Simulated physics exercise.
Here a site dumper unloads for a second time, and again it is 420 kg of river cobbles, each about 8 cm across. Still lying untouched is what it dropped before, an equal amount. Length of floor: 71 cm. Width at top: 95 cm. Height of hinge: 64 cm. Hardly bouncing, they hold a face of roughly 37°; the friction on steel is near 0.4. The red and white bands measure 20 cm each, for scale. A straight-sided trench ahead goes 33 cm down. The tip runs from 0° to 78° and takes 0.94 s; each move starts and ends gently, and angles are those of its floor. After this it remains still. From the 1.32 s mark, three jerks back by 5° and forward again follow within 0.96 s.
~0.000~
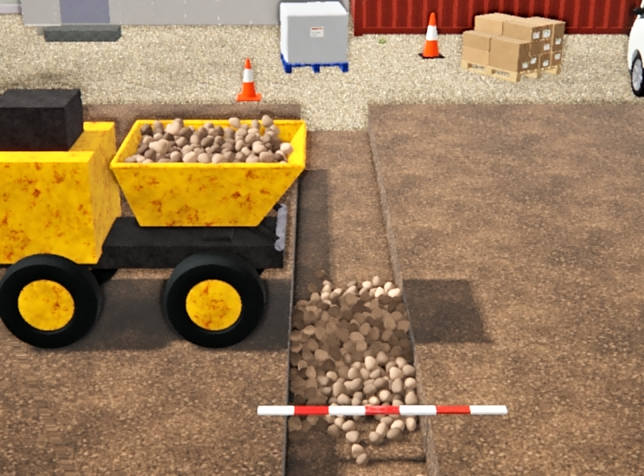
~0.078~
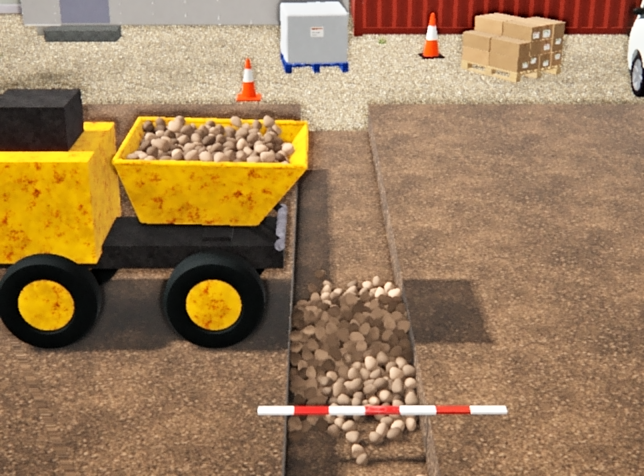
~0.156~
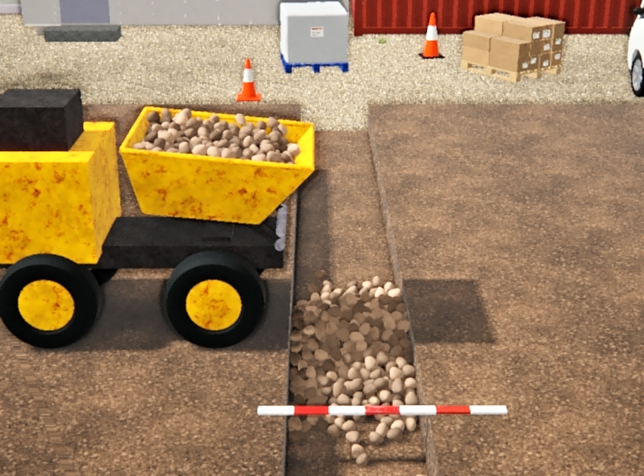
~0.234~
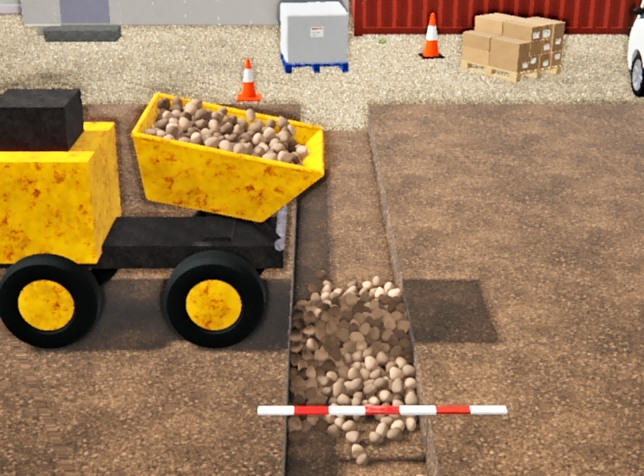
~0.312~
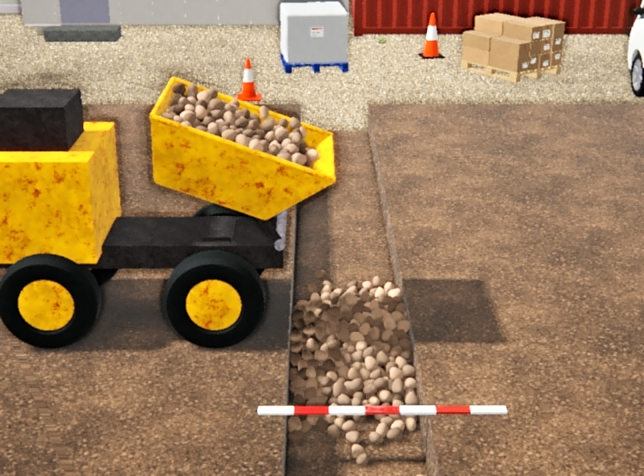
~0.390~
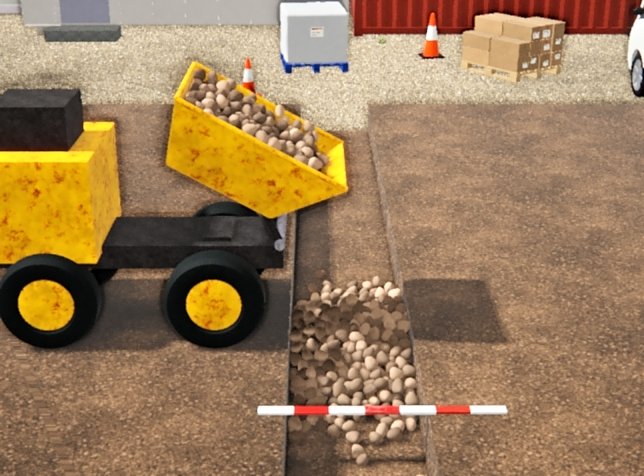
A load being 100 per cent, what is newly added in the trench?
About 21 per cent is added.
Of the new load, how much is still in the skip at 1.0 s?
It keeps some 60 percent of its load.
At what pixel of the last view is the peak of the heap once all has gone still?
Near (443, 290).
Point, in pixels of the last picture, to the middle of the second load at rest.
Roughly at pixel (460, 309).
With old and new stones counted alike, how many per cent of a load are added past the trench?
That comes to about 80 % of a load.
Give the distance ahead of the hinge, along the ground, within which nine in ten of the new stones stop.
About 200 centimetres ahead of it.
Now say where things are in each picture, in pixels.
The first picture shows lip at (303, 166), floor tilted 0°, highest stones at (212, 130). The earlier load is highest near (363, 317), 2 cm below ground level, 100 % in the trench.
In the second picture, the skip is at 2°, its lip at (306, 167); the top of the load is at (191, 126); the stones move at 0.4 m/s on average.
The third picture shows lip at (313, 169), floor tilted 6°, highest stones at (171, 121); the stones move at 0.7 m/s on average.
The fourth picture shows lip at (323, 174), floor tilted 12°, highest stones at (181, 109); the stones move at 1.0 m/s on average.
The fifth picture shows lip at (335, 180), floor tilted 20°, highest stones at (193, 97); the stones move at 1.2 m/s on average.
In the sixth picture, the skip is at 29°, its lip at (346, 190); the top of the load is at (205, 83); the stones move at 1.4 m/s on average.
After 0.7 s the floor is at 65°; in per cent of one load, 100 in the skip, 100 in the trench; the foremost stones are at (403, 342).
After 1.0 s the floor is at 78°; in per cent of one load, 60 in the skip, 112 in the trench, 28 past the trench; the foremost stones are at (459, 305).
After 2.7 s the floor is at 78°; in per cent of one load, 0 in the skip, 120 in the trench, 80 past the trench; the foremost stones are past the picture's edge.
After 5.3 s the floor is at 78°; in per cent of one load, 0 in the skip, 121 in the trench, 79 past the trench; the foremost stones are past the picture's edge. Net gain in the trench, 21.
